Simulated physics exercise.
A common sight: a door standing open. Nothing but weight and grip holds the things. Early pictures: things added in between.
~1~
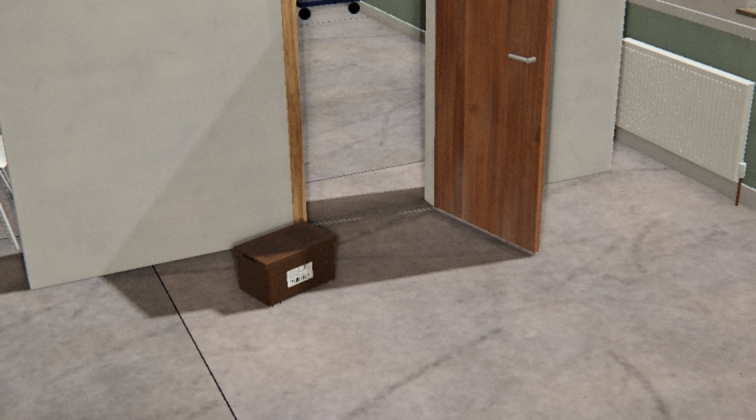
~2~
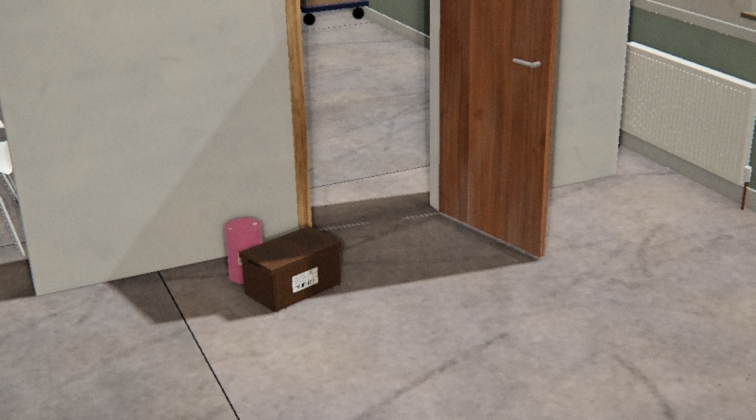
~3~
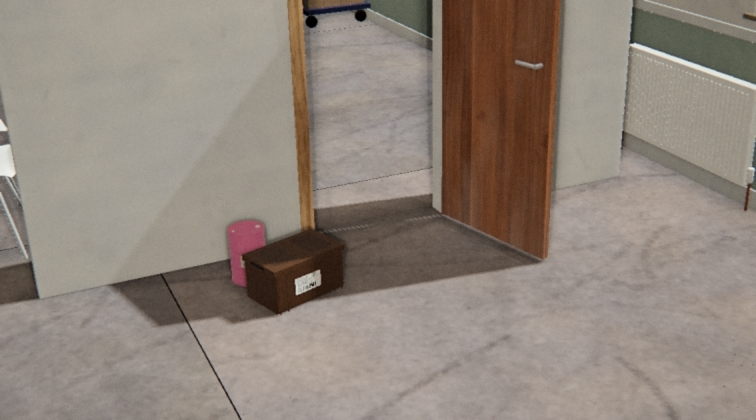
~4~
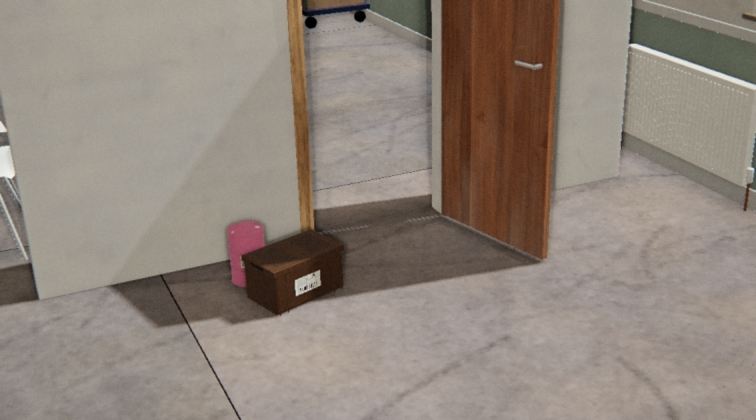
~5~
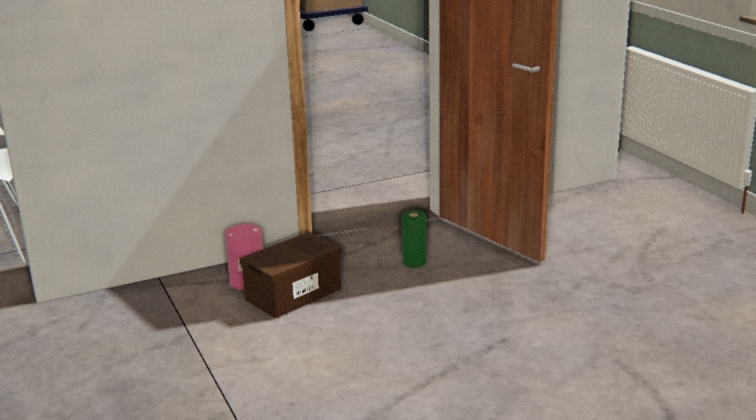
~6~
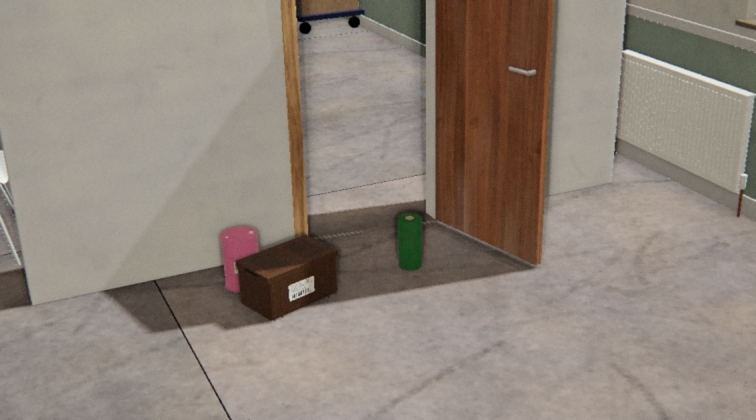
To begin with, a brown box sits on the floor beside an open doorway, its wooden door standing wide and still. A pink canister then appears behind the box, against the wall, and later a green roll appears to the right, near the door, while the box and door stay put.
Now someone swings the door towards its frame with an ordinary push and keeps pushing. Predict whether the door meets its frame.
The door sits flush.
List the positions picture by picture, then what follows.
In the first frame, door wide open and still.
In the second frame, door wide open and still; pink canister (245, 251); brown tote (292, 269).
In the third frame, door wide open and still; pink canister (248, 253); brown tote (295, 271).
In the fourth frame, door wide open and still; pink canister (248, 254); brown tote (295, 272).
In the fifth frame, door wide open and still; pink canister (245, 257); brown tote (292, 274).
In the sixth frame, door wide open and still; green roll (410, 242); pink canister (241, 260).
Then, 1.60 s on from there, door at 60°.
Then, 2.30 s on from there, door at 34°; green roll shifted well along near (370, 237).
Then, 3.00 s on from there, door at 11°; green roll shifted well along near (336, 224).
In the end, door at 0°; moved from the start, green roll; the other 2 unmoved. At the end, from the last picture's camera, green roll near (324, 215).
